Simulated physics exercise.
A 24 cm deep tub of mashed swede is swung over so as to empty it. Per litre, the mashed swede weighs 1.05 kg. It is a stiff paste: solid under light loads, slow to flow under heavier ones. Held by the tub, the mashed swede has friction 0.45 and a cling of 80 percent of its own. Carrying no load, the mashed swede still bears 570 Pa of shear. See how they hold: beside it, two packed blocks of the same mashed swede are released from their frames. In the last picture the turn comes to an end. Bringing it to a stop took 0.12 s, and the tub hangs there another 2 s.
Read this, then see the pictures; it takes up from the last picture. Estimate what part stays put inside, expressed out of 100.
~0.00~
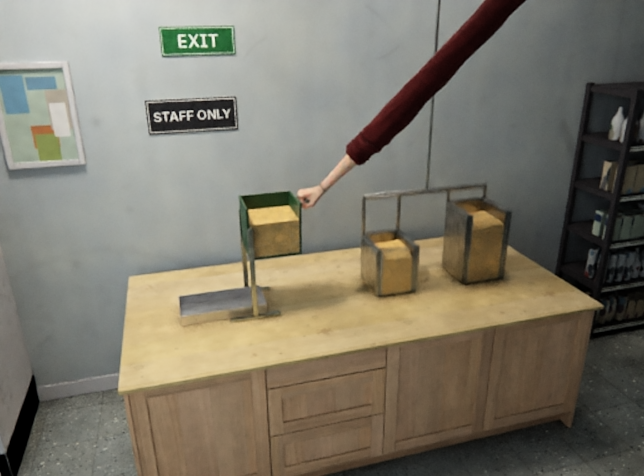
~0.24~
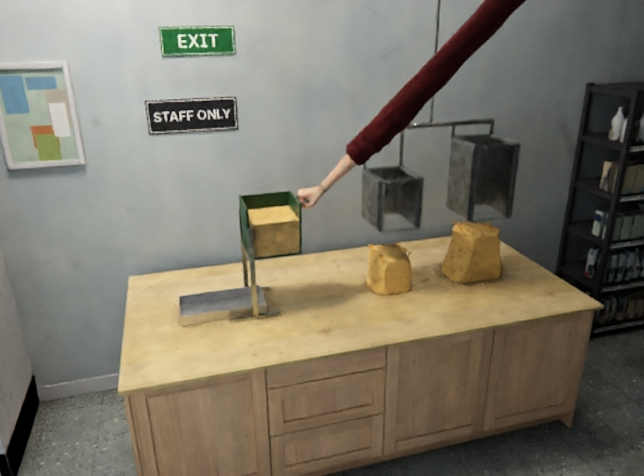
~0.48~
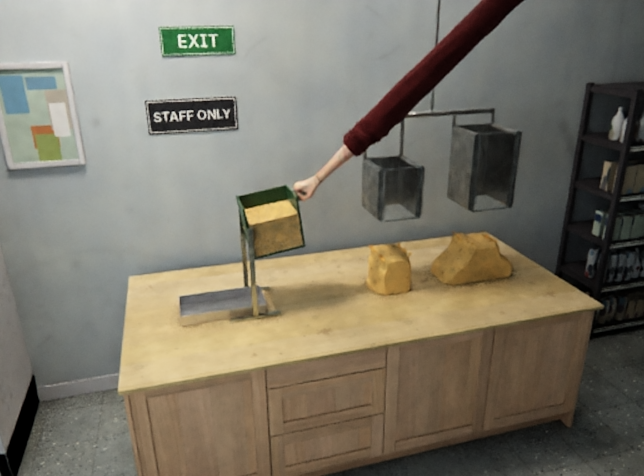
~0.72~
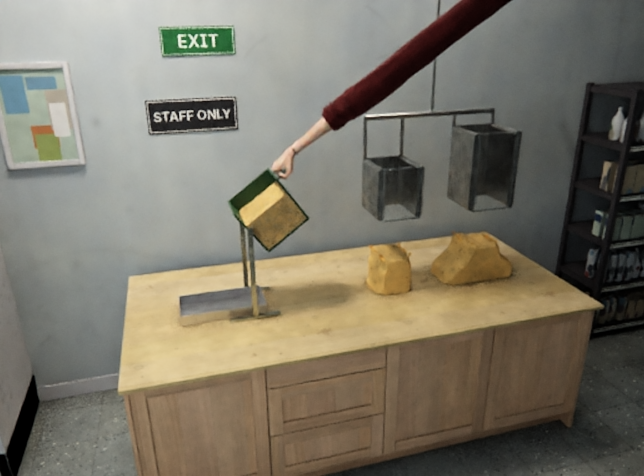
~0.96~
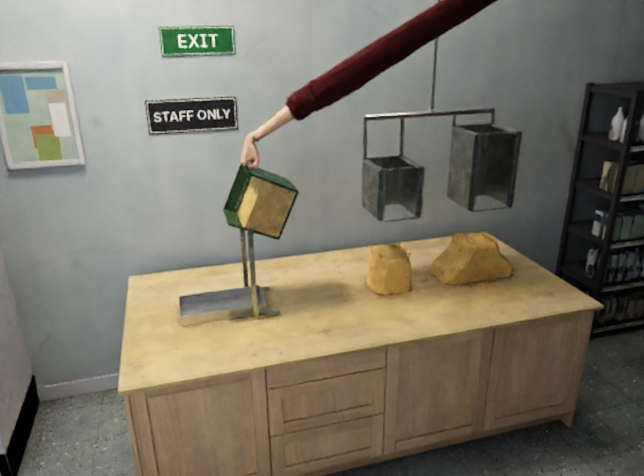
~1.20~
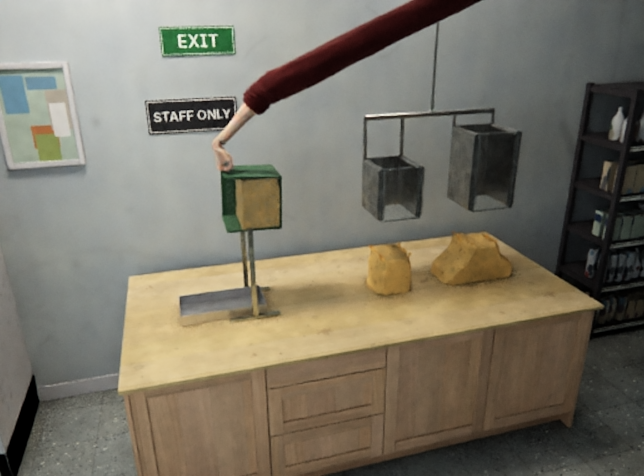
The part that stays inside is near 100 per cent.
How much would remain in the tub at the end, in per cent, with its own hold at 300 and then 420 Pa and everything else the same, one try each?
The answers, in order, are 60 % and 75 %.
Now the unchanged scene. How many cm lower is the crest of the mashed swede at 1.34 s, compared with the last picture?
I reckon it's close to 1 cm.
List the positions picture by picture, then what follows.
Handle-side rim at (299, 205), tilt 0 degrees; crest of the mashed swede at (293, 220); block heights 21 cm, 33 cm (left to right), in the first frame.
Handle-side rim at (299, 205), tilt 0 degrees; crest of the mashed swede at (293, 220); block heights 20 cm, 27 cm (left to right), in the second frame.
Handle-side rim at (296, 198), tilt 8 degrees; crest of the mashed swede at (294, 214); block heights 20 cm, 21 cm (left to right), in the third frame.
Handle-side rim at (276, 181), tilt 36 degrees; crest of the mashed swede at (283, 195); block heights 20 cm, 21 cm (left to right), in the fourth frame.
Handle-side rim at (248, 175), tilt 66 degrees; crest of the mashed swede at (262, 183); block heights 20 cm, 21 cm (left to right), in the fifth frame.
Handle-side rim at (226, 180), tilt 88 degrees; crest of the mashed swede at (262, 180); block heights 20 cm, 21 cm (left to right), in the sixth frame.
After 1.34 s, the tub is at 88 degrees and holds 100 %.
After 1.51 s, the tub is at 88 degrees and holds 100 %.
After 1.68 s, the tub is at 88 degrees and holds 100 %.
After 1.85 s, the tub is at 88 degrees and holds 100 %.
After 3.20 s, the tub is at 88 degrees and holds 100 %.
